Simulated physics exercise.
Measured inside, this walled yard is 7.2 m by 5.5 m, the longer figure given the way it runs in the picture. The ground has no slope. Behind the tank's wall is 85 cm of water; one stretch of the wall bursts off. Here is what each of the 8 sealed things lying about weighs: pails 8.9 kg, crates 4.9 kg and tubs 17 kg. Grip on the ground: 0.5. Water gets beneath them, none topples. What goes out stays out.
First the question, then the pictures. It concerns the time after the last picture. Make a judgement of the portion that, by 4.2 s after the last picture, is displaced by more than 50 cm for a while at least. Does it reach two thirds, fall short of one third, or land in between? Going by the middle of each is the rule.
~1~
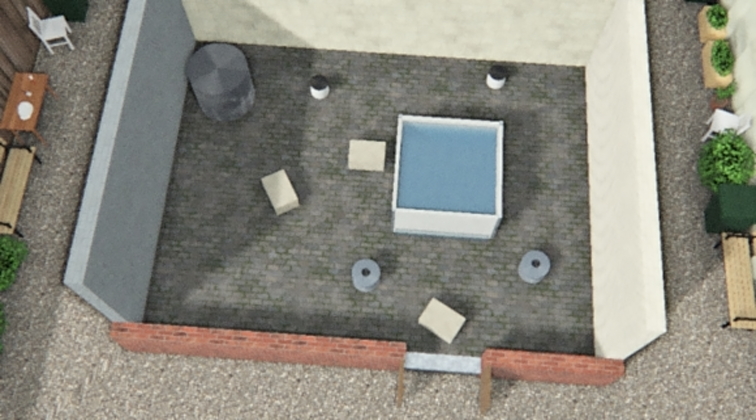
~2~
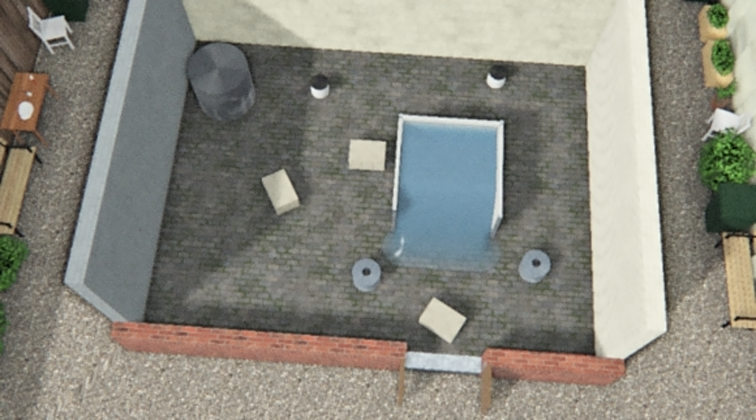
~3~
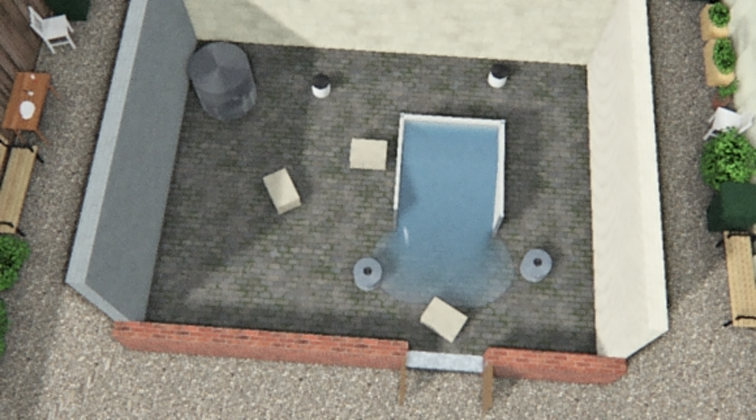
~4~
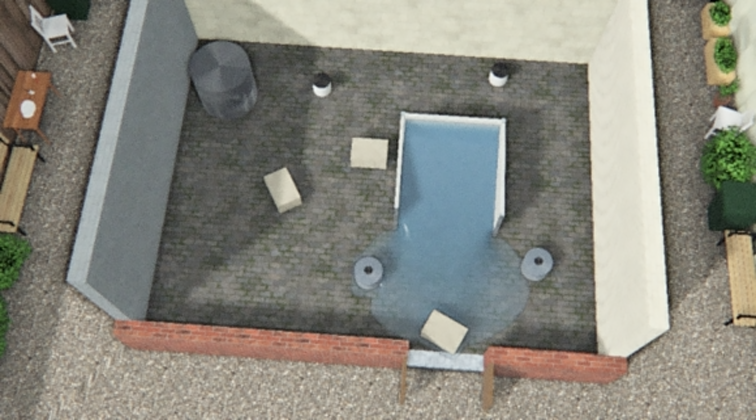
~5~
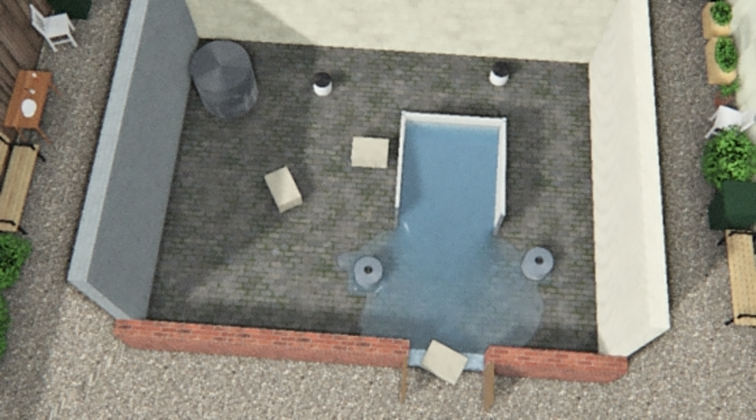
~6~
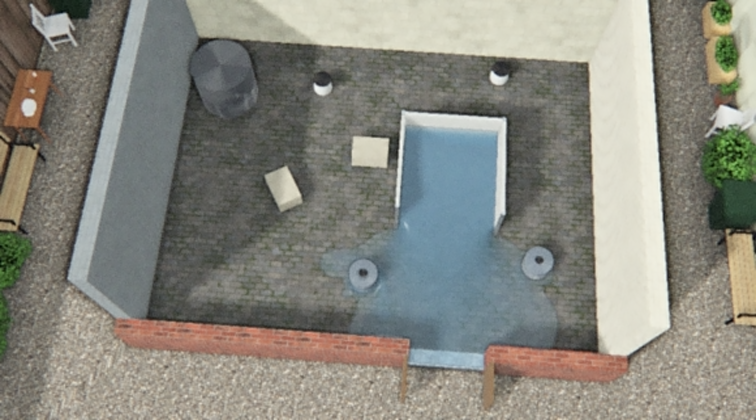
Well under half, in fact below a third.
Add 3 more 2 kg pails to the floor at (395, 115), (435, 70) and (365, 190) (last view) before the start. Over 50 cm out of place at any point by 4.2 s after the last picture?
First falls shy, second falls shy, third falls shy.
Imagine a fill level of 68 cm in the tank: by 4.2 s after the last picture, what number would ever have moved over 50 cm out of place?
It would come to 2 of them.
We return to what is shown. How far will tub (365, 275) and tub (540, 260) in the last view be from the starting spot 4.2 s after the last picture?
Shifts in order: 200 cm; 0 cm.
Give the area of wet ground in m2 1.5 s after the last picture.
Around 16 m2 of it.
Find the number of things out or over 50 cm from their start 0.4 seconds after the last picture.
At that time I count 2.
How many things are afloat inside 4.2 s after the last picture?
Answer: 0.
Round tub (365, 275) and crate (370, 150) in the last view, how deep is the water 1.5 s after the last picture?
Some 7 cm at the first, some 0 cm at the second.
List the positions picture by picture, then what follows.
The first picture shows a tub at (366, 272), on the bottom; a pail at (319, 82), on the bottom; 2.5 m2 under water; 0 of 8 have shifted.
The second picture shows a tub at (366, 272), on the bottom; a pail at (319, 82), on the bottom; 3.6 m2 under water; 0 of 8 have shifted.
The third picture shows a tub at (368, 271) rests on the ground; a pail at (321, 81), on the bottom; water covers 5.0 m2; 0 of 8 have shifted.
The fourth picture shows a tub at (369, 270) rests on the ground; a pail at (321, 80) rests on the ground; water covers 6.5 m2; 1 of 8 have shifted.
The fifth picture shows a tub at (368, 270), on the bottom; a pail at (322, 80) rests on the ground; water covers 8.2 m2; 1 of 8 have shifted.
The sixth picture shows a tub at (363, 273), on the bottom, 11 cm from its start; a pail at (322, 79) rests on the ground; water covers 8.9 m2; 2 of 8 have shifted.
Then, 0.4 s after the last picture 2 of 8 are over 50 cm from their spots; 0 afloat.
Then, 1.5 s after the last picture 2 of 8 are over 50 cm from their spots; 0 afloat.
Then, 2.8 s after the last picture 2 of 8 are over 50 cm from their spots; 0 afloat.
Then, 4.2 s after the last picture 2 of 8 are over 50 cm from their spots, and 2 have been at some point; 0 afloat.
